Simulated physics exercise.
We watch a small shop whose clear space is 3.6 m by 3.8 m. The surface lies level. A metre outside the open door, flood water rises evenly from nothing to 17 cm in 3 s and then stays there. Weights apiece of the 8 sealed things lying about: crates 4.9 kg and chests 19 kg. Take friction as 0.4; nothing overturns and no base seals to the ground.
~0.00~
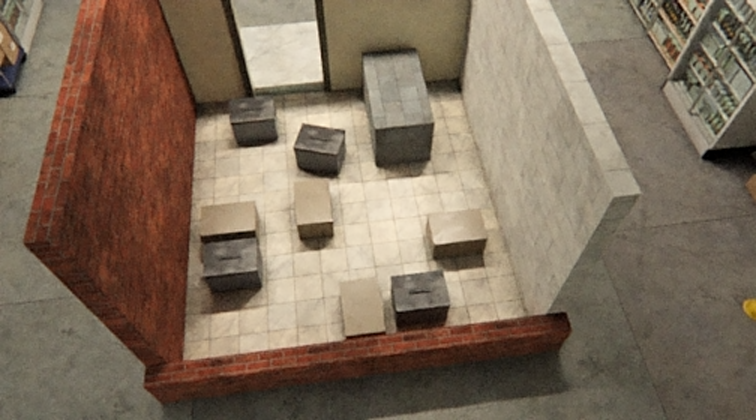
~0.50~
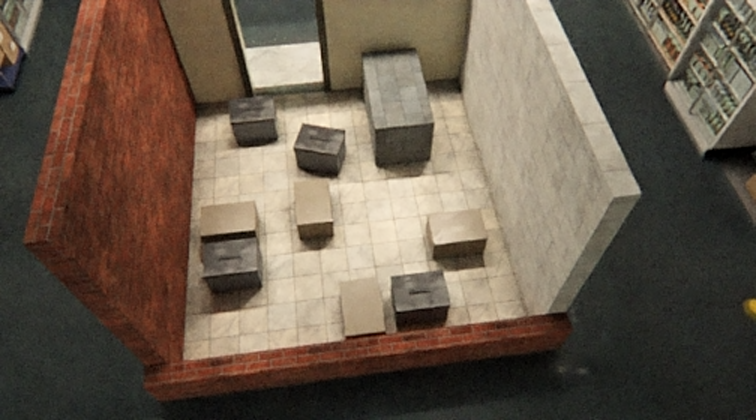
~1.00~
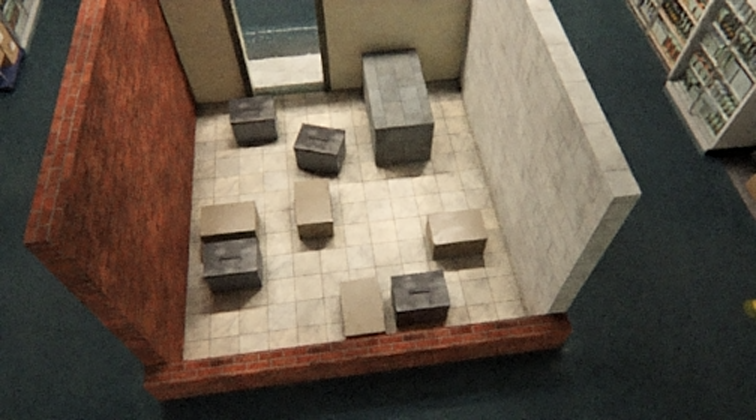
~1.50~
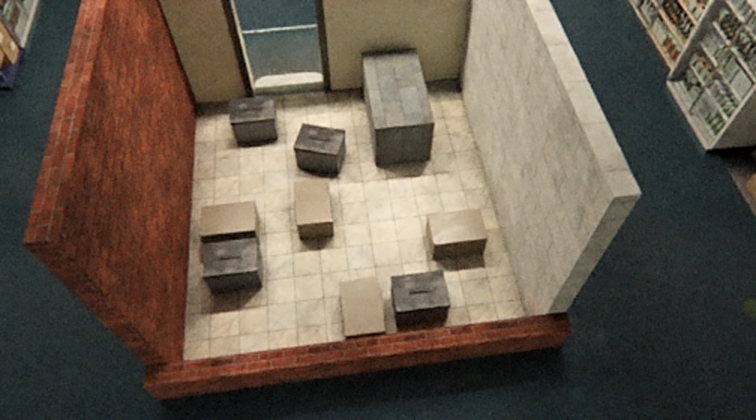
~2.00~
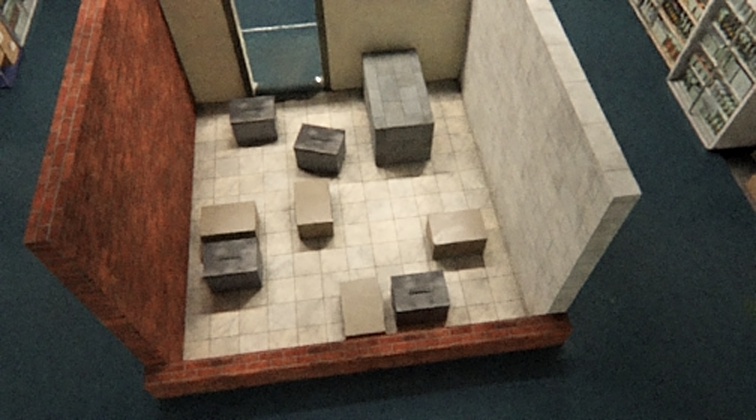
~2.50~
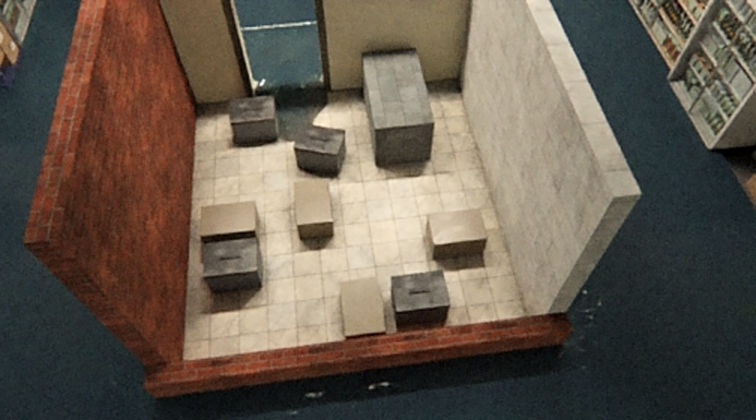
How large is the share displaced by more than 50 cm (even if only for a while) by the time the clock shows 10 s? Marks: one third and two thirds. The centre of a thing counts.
Share: One to two thirds.
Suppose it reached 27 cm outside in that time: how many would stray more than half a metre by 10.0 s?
In that case 8 of them.
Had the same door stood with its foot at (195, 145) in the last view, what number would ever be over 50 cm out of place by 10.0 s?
In that case 4 of them.
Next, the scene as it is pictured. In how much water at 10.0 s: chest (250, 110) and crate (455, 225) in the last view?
About 7 and 9 cm.
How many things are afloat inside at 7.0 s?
At that moment 4.
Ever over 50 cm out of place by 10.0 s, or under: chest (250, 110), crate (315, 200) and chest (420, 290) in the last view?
In turn: More, past it, less.
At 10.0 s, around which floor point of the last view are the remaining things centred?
Around (327, 262).
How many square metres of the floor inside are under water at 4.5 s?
Some 5.0 m2.
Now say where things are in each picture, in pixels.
A crate at (228, 218) rests on the ground; a crate at (313, 201), on the bottom; 0.0 m2 under water; 0 of 8 have shifted, in the first picture.
A crate at (228, 218), on the bottom; a crate at (313, 201) rests on the ground; water covers 0.0 m2; 0 of 8 have shifted, in the second picture.
A crate at (228, 218) rests on the ground; a crate at (313, 201) rests on the ground; water covers 0.0 m2; 0 of 8 have shifted, in the third picture.
A crate at (228, 218), on the bottom; a crate at (313, 201), on the bottom; water covers 0.0 m2; 0 of 8 have shifted, in the fourth picture.
A crate at (228, 218) rests on the ground; a crate at (313, 201), on the bottom; 0.0 m2 under water; 0 of 8 have shifted, in the fifth picture.
A crate at (228, 218) rests on the ground; a crate at (313, 201) rests on the ground; 0.5 m2 under water; 0 of 8 have shifted, in the sixth picture.
After 3.5 s 0 of 8 are over 50 cm from their spots; 0 afloat.
After 4.5 s 0 of 8 are over 50 cm from their spots; 0 afloat.
After 7.0 s 3 of 8 are over 50 cm from their spots; 4 afloat.
After 10.0 s 4 of 8 are over 50 cm from their spots, and 4 have been at some point; 4 afloat.
